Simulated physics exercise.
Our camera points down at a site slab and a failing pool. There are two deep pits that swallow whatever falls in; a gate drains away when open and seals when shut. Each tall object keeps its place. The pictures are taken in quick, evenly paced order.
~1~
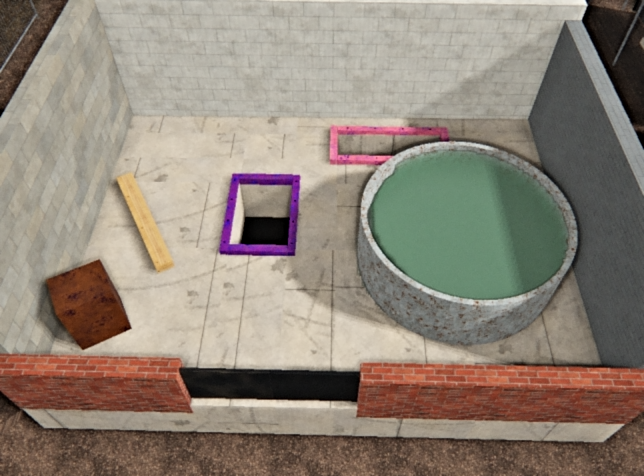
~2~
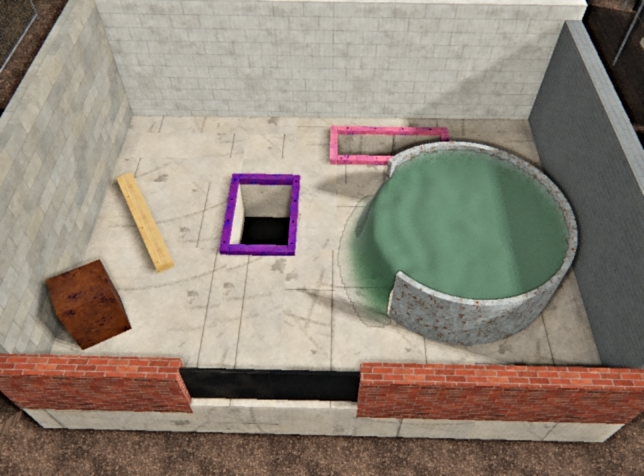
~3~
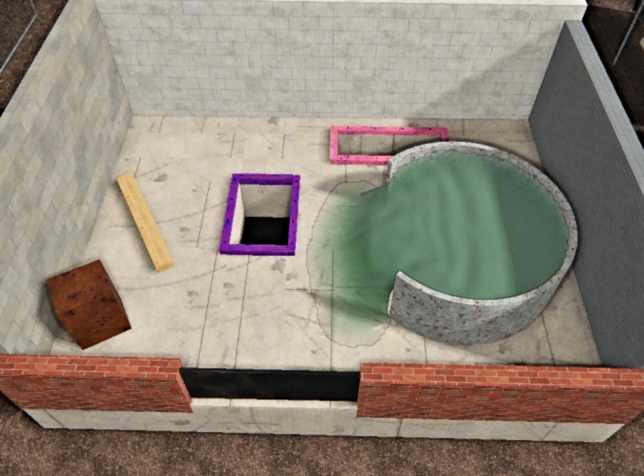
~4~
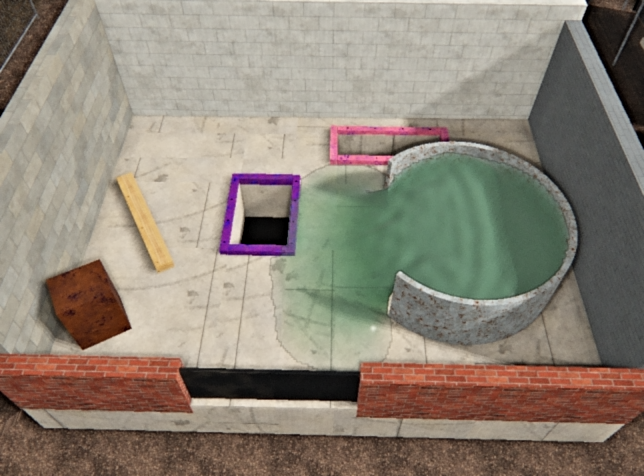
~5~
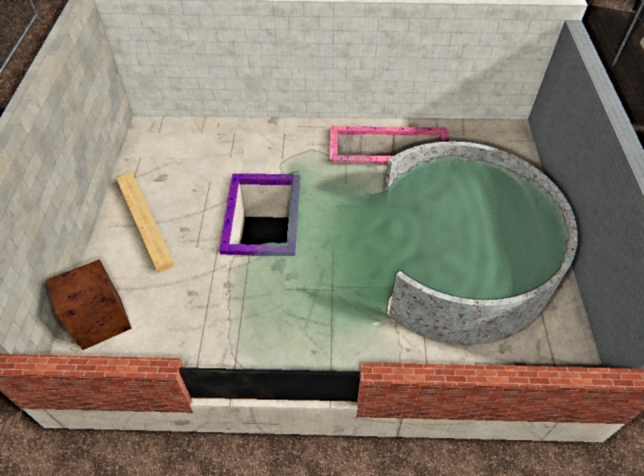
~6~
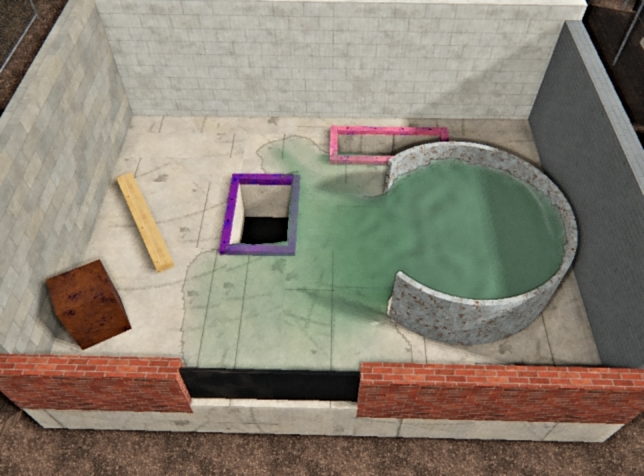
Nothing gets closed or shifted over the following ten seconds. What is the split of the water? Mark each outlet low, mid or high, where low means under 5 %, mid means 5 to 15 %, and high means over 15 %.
Marks - gate: Low, purple pit: High, pink pit: Low.
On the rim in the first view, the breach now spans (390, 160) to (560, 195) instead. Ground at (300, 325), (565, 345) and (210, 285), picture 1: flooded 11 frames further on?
So the first one is left untouched, the next drenched, and the last left untouched.
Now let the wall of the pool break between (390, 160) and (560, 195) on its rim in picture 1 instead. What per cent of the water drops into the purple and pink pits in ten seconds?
Purple takes 4 in a hundred, pink takes 40 in a hundred.
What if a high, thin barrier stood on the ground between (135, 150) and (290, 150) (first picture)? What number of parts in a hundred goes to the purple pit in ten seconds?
The purple pit takes 35 parts in a hundred.
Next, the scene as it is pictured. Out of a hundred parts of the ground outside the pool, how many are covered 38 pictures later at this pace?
About 90 in a hundred.
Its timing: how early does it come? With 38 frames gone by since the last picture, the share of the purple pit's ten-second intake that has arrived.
Around 90 in a hundred.
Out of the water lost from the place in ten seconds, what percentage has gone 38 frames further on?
90 per cent.
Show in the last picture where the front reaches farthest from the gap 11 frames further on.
About (133, 120).
A moment on, water covers 50 % of the floor; the gate 0 %, the purple pit 10 %, the pink pit 0 %.
Next, water covers 60 % of the floor; the gate 0 %, the purple pit 18 %, the pink pit 0 %.
Then, water covers 70 % of the floor; the gate 0 %, the purple pit 23 %, the pink pit 0 %.
Later, water covers 90 % of the floor; the gate 0 %, the purple pit 27 %, the pink pit 2 %.
In the end, water covers 95 % of the floor; the gate 0 %, the purple pit 29 %, the pink pit 3 %.
